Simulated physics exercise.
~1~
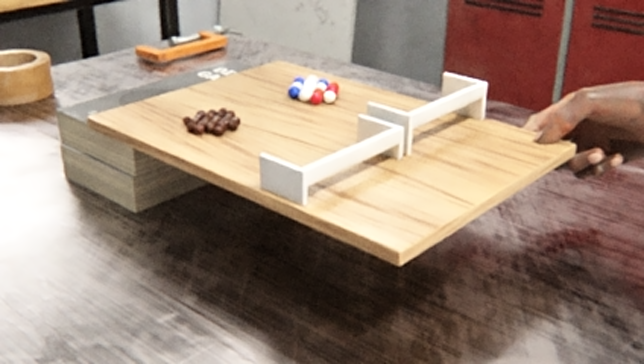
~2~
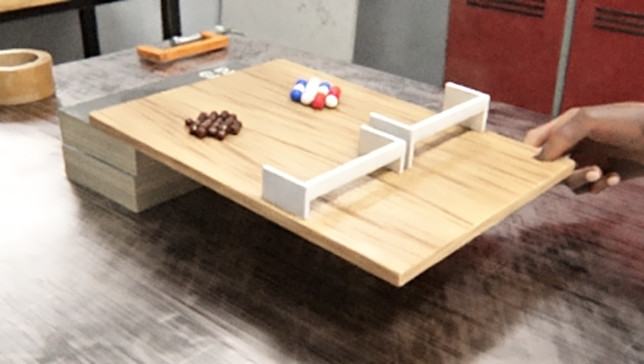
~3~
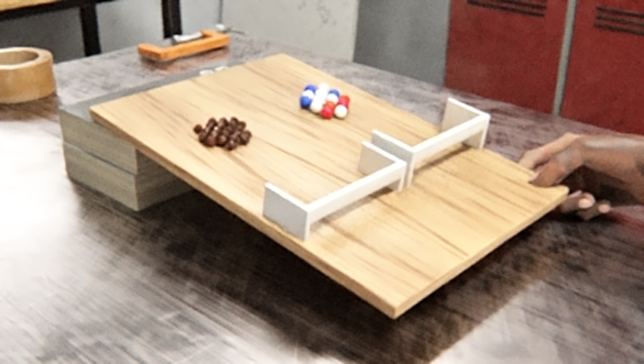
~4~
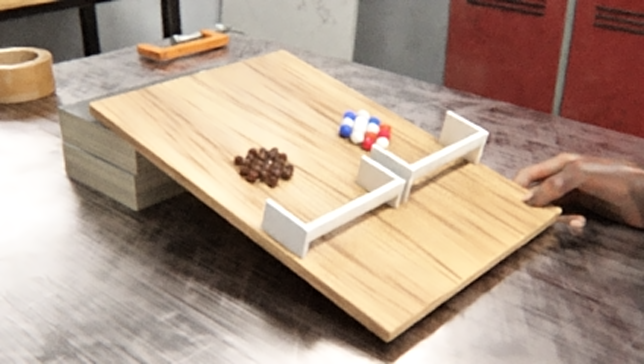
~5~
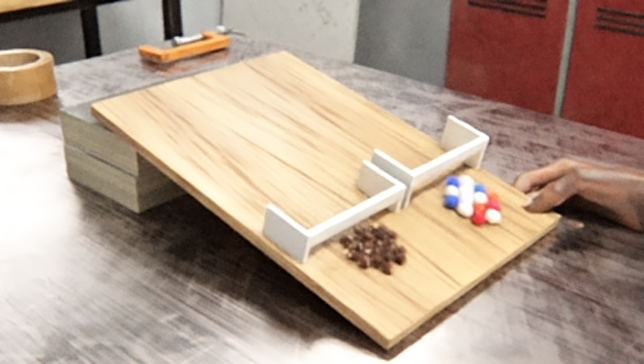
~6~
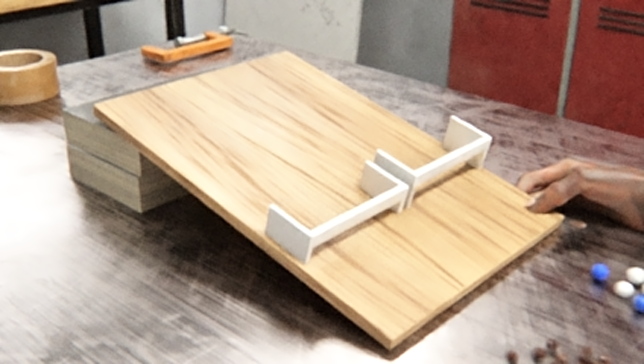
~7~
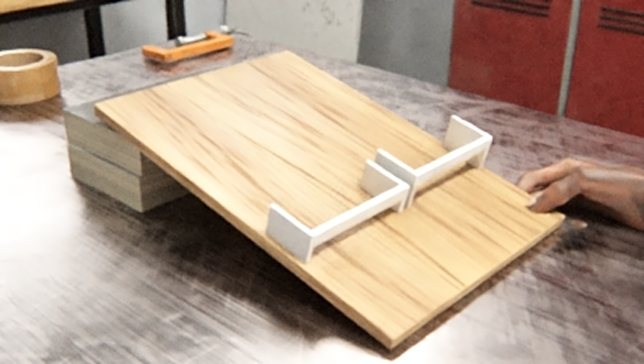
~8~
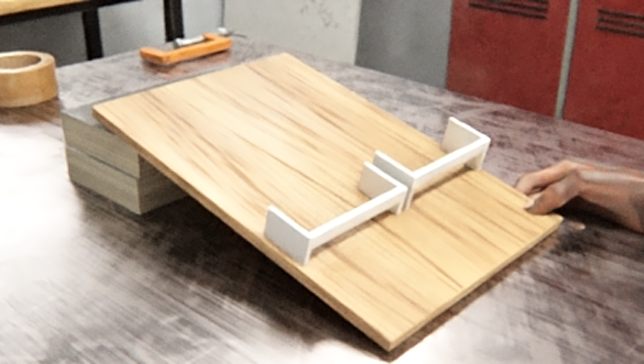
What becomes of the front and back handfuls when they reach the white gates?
Both the brown handful in front and the red, white and blue handful at the back get through the slots of their gates.
At the start, a wooden board lies nearly level, its left end on a stack of books and its right end held by a hand. A handful of small brown pieces sits toward the front, and a handful of red, white and blue ones toward the back, each uphill of a white gate. The hand lowers its end, and as the slope steepens both handfuls slide down toward the gates. Both get through and carry on down the board, then spill off onto the dark tabletop and out of view at the lower right. The board is left tilted and empty, with both gates still in place.
